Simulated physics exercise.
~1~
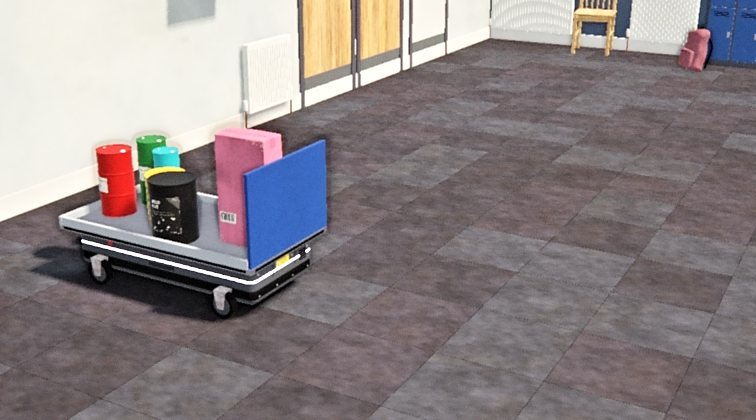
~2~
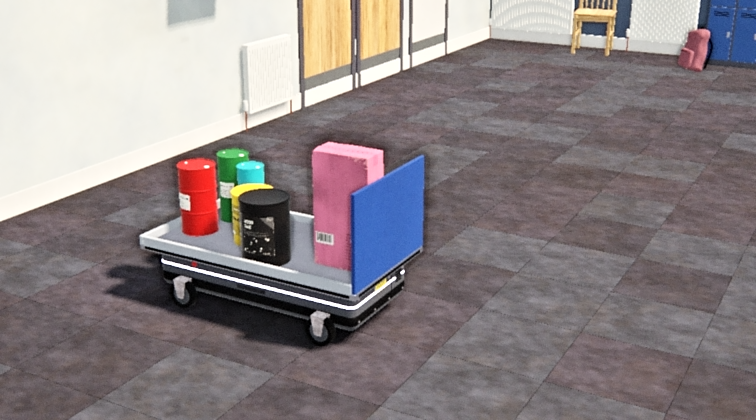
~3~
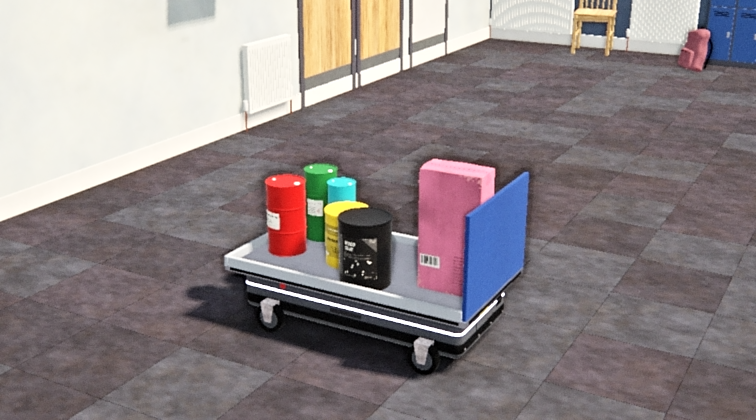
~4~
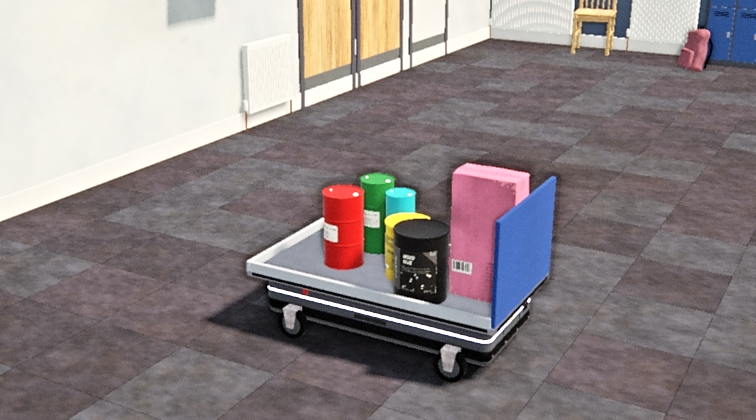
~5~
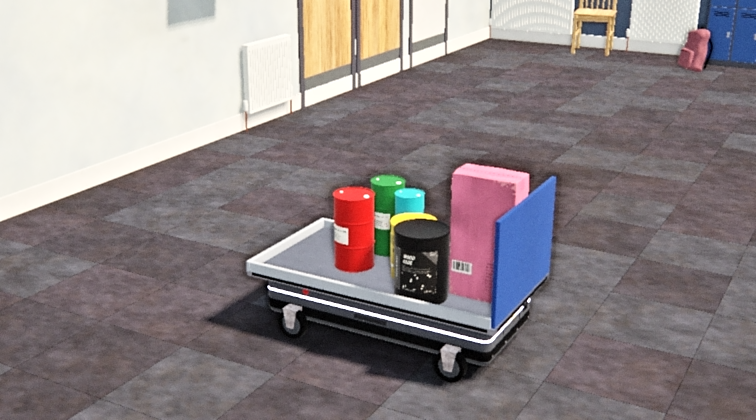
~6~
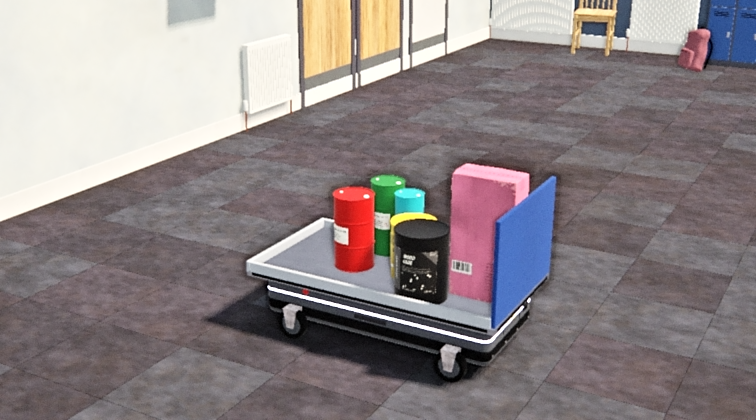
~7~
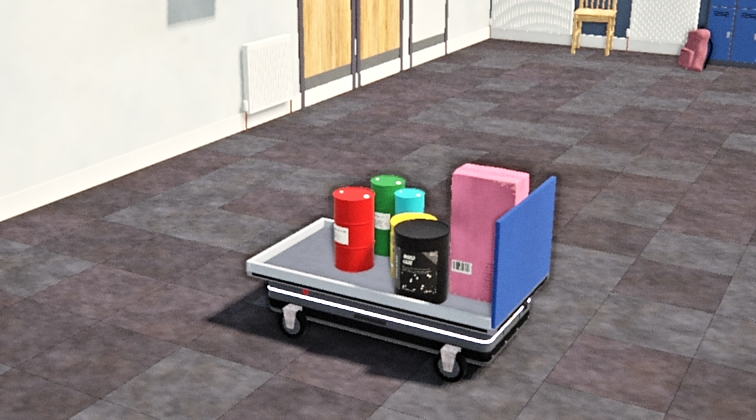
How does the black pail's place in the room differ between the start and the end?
At the start the black pail is on the left side of the view, near the wall. By the end it is right of the middle and a little lower in view, still upright on the stopped cart.
